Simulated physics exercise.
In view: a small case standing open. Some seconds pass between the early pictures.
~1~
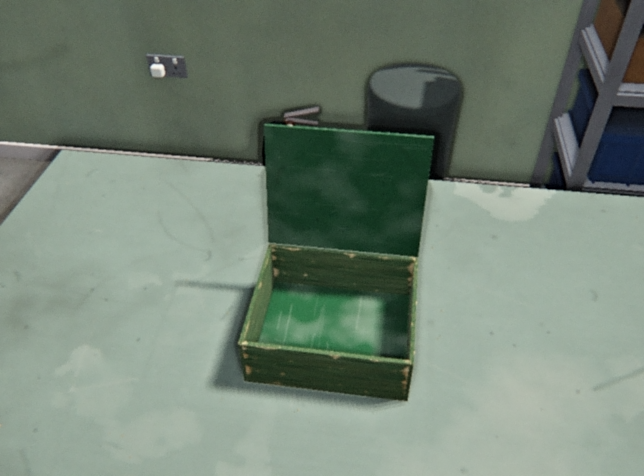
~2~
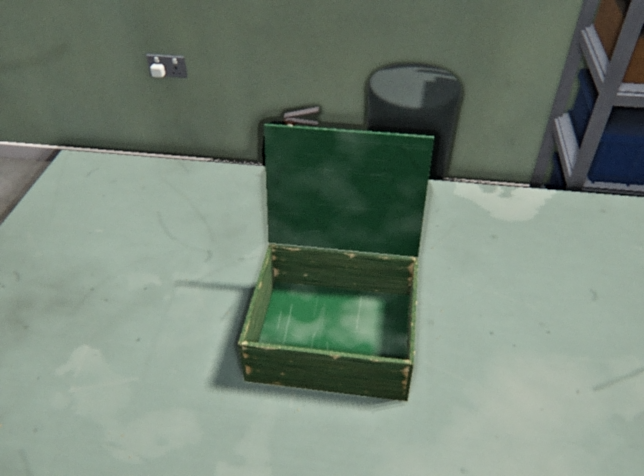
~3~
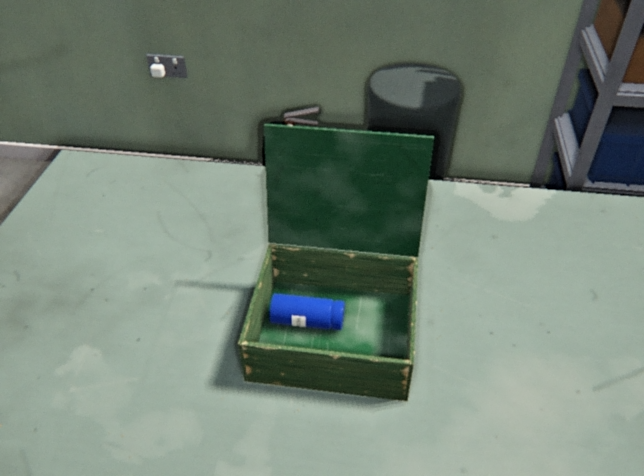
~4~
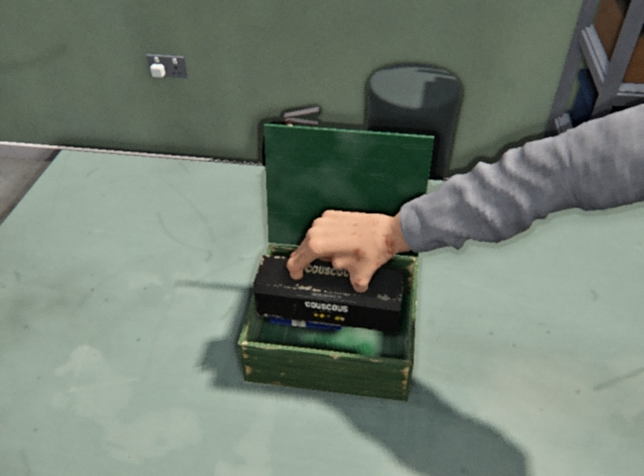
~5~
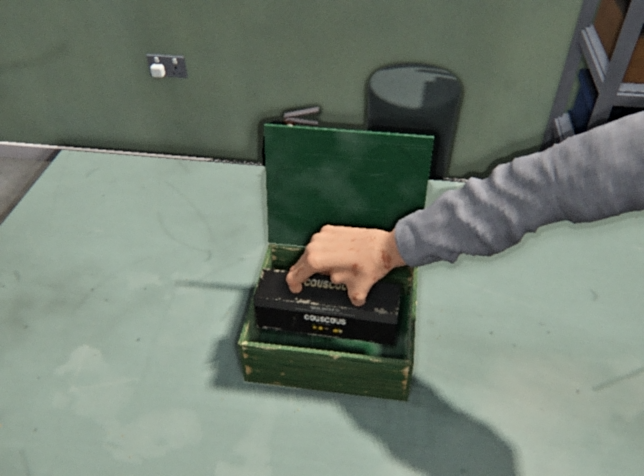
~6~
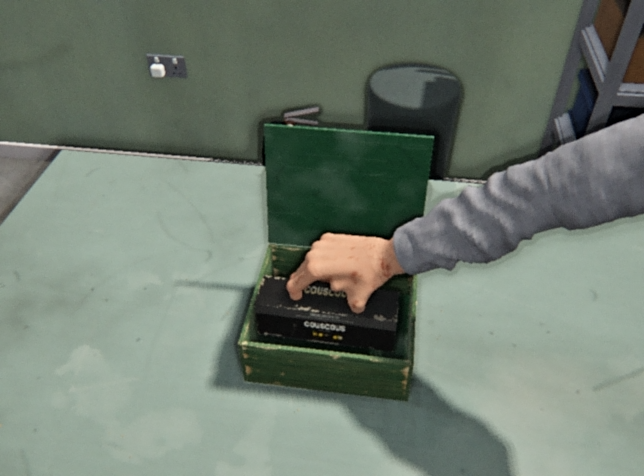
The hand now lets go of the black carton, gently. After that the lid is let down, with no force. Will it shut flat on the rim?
Outcome: The lid sits on the rim.
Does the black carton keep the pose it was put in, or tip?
It keeps its pose.
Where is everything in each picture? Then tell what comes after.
In the first frame, the last thing is not in view yet.
In the second frame, the last thing is not in view yet.
In the third frame, the last thing is not in view yet; blue shaker (308, 312).
In the fourth frame, coming down; black carton (329, 293).
In the fifth frame, coming down; black carton (327, 306).
In the sixth frame, put in, still held; black carton (327, 313).
Then, 1.20 s on from there, lid starting down; black carton shifted a little near (324, 341); blue shaker shifted about its own width.
Then, 1.80 s on from there, lid 37° above the rim; black carton shifted a little near (324, 341); blue shaker shifted about its own width.
In the end, lid shut; moved from the start, black carton and blue shaker. At the end, from the last picture's camera, black carton near (324, 341).
